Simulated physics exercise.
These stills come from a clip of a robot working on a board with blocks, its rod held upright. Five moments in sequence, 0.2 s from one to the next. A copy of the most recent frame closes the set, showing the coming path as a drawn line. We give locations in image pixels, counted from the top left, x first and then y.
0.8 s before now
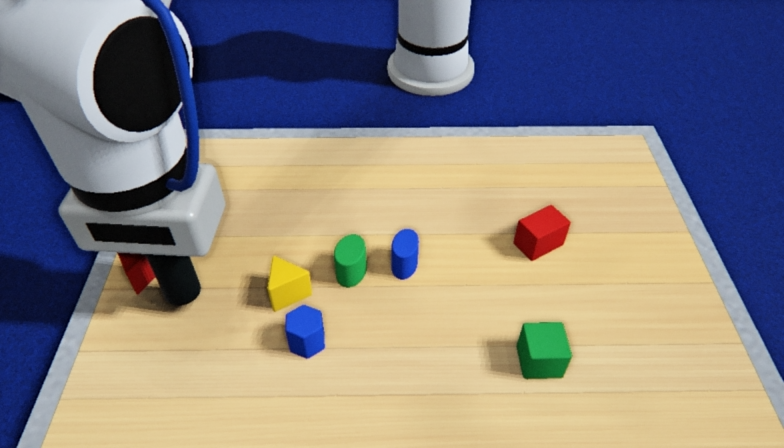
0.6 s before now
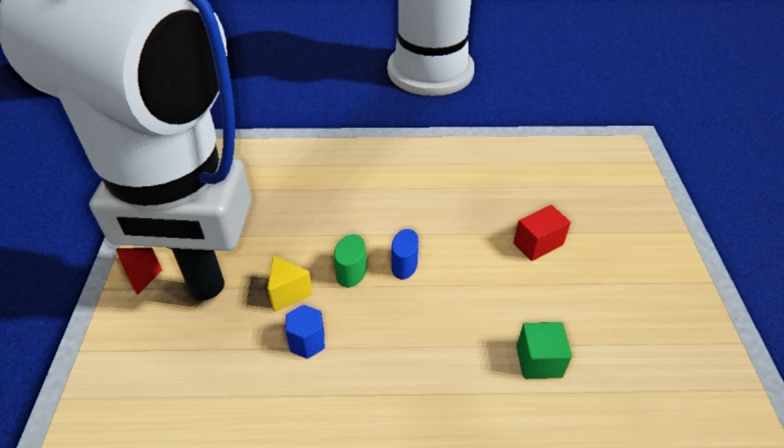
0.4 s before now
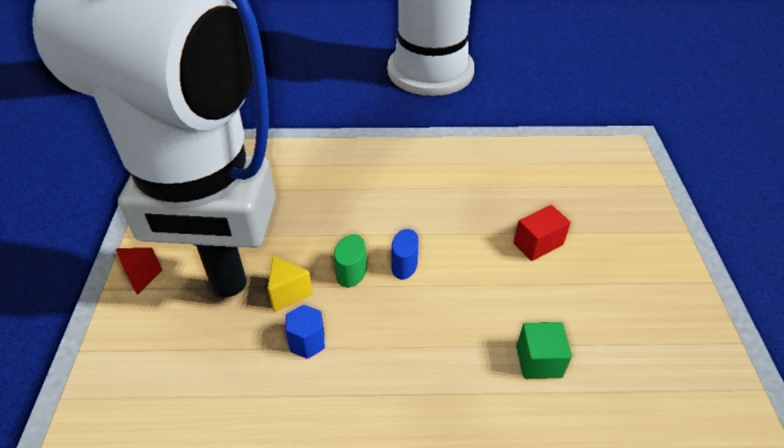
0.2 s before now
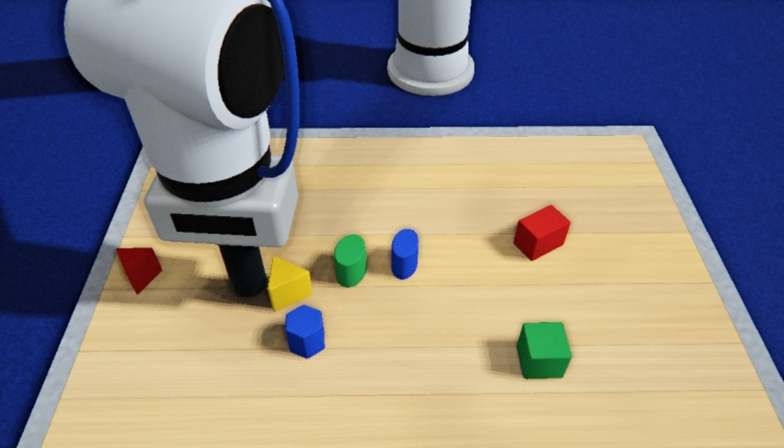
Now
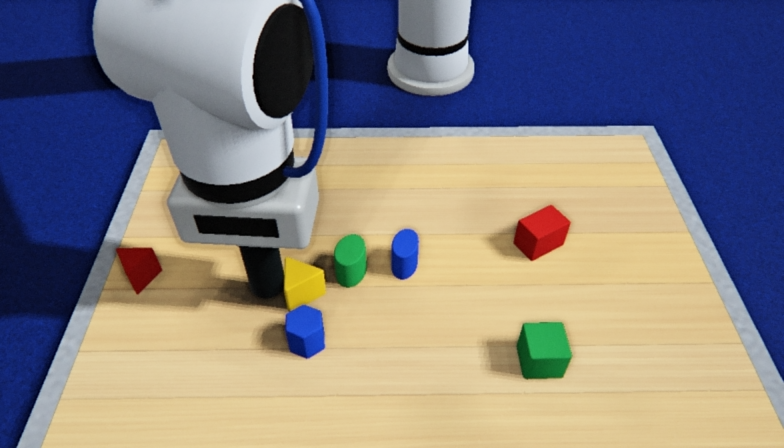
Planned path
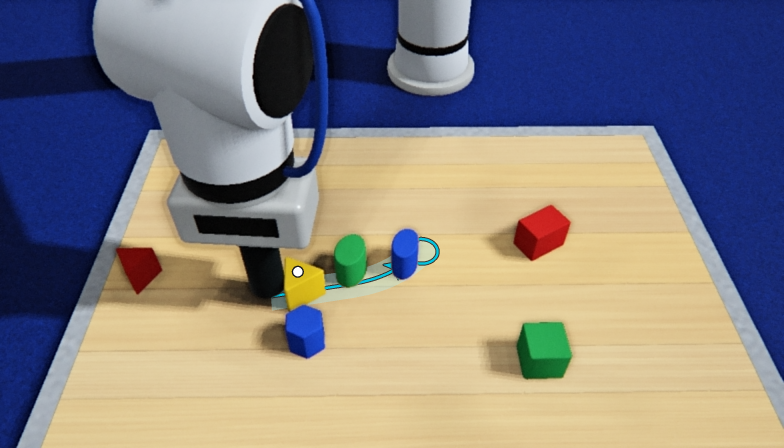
On a light wooden board scattered with colored blocks, a white robot arm slid its black rod steadily to the right, past the red triangle, and nudged the yellow three-sided block slightly to the right.
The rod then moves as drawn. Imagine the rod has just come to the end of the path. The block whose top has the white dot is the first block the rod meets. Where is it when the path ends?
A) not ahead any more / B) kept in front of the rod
I'll go with A - not ahead any more.
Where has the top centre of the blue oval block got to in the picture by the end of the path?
I'd say the blue oval block ends with its top centre at (456, 219).
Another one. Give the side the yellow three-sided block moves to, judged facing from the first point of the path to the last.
Shifts right.
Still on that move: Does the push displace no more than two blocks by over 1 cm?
No, that is not how it ends up.
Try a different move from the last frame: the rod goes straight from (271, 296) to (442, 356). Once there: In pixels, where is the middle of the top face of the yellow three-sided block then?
Near (359, 277).
Path on the board, from (271, 296) via (327, 288) and (380, 277), ending at (421, 251); the dot is on the yellow three-sided block.
What follows on the original path. One third of the way, rod at (326, 276); yellow three-sided block at (356, 270), turned 15° clockwise; green oval block at (364, 245), turned 50° anticlockwise.
Two thirds of the way, rod at (381, 265); yellow three-sided block at (405, 269), turned 45° clockwise; green oval block at (393, 231), turned 100° anticlockwise; blue oval block at (430, 233), turned 30° clockwise.
At the end, rod at (422, 239); yellow three-sided block at (410, 269), turned 65° clockwise; blue hexagon in place; green oval block at (413, 205), turned 160° anticlockwise; blue oval block at (456, 219), turned 40° clockwise.
